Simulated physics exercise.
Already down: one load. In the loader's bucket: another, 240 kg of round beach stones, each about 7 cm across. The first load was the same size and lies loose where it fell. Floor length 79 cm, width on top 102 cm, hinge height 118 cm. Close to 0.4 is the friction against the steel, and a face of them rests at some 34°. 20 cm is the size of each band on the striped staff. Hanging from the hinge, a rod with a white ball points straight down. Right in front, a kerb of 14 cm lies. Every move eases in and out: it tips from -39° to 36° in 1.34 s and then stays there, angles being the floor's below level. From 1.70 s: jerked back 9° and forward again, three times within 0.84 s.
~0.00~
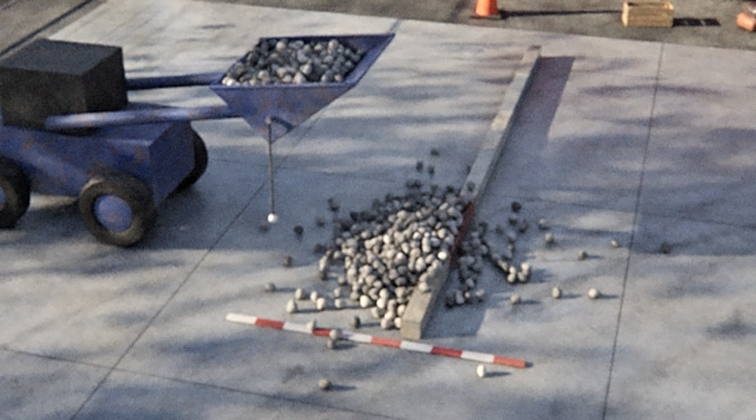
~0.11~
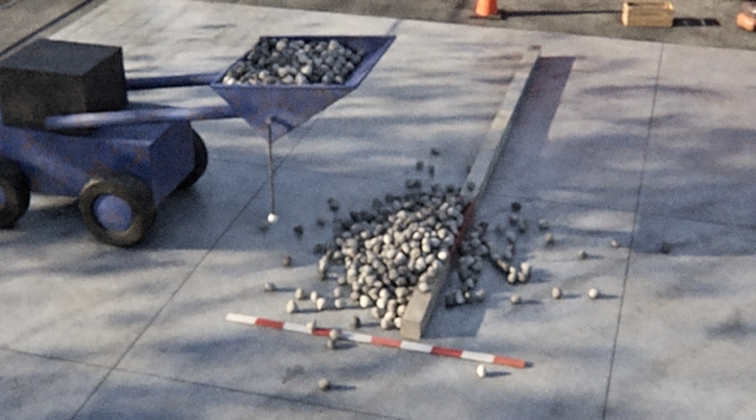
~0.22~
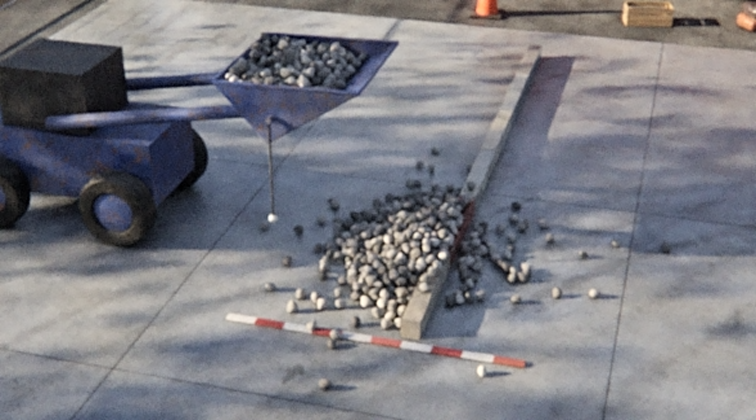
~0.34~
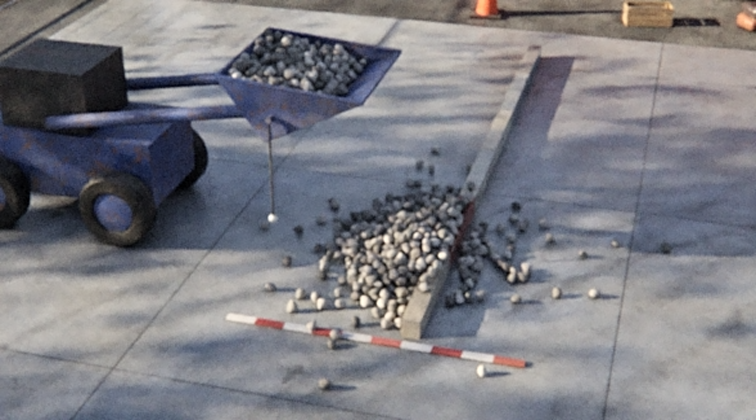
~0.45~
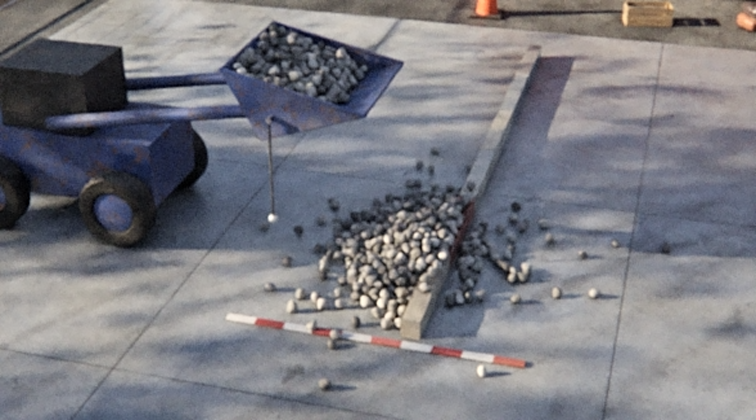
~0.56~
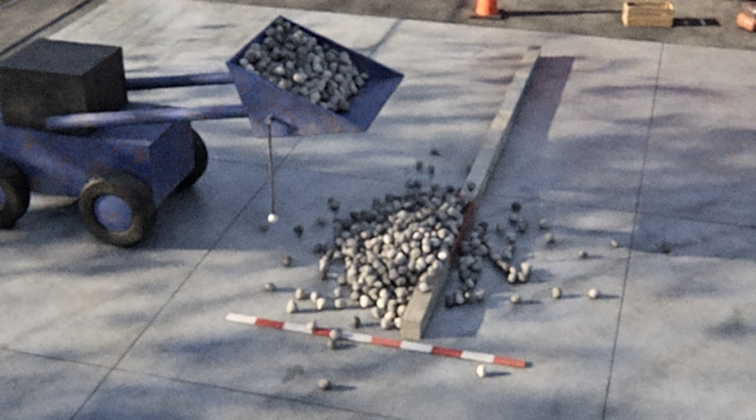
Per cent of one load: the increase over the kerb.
27 percent.
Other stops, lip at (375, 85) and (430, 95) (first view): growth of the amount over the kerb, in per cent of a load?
Around 50 and 100 percent respectively.
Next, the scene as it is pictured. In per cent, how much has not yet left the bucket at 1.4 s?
It holds some 50 percent.
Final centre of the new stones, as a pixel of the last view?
Middle: Approx. (409, 236) px.
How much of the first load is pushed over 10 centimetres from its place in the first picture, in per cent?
15 per cent.
After 1.0 s the floor is at 25°; in per cent of one load, 100 in the bucket, 90 on this side of the kerb, 10 over the kerb; the foremost stones are at (580, 257).
After 1.4 s the floor is at 36°; in per cent of one load, 49 in the bucket, 142 on this side of the kerb, 10 over the kerb; the foremost stones are at (580, 257).
After 3.0 s the floor is at 36°; in per cent of one load, 0 in the bucket, 163 on this side of the kerb, 37 over the kerb; the foremost stones are at (639, 268).
After 5.4 s the floor is at 36°; in per cent of one load, 0 in the bucket, 163 on this side of the kerb, 37 over the kerb; the foremost stones are at (654, 269). Net gain over the kerb, 27.
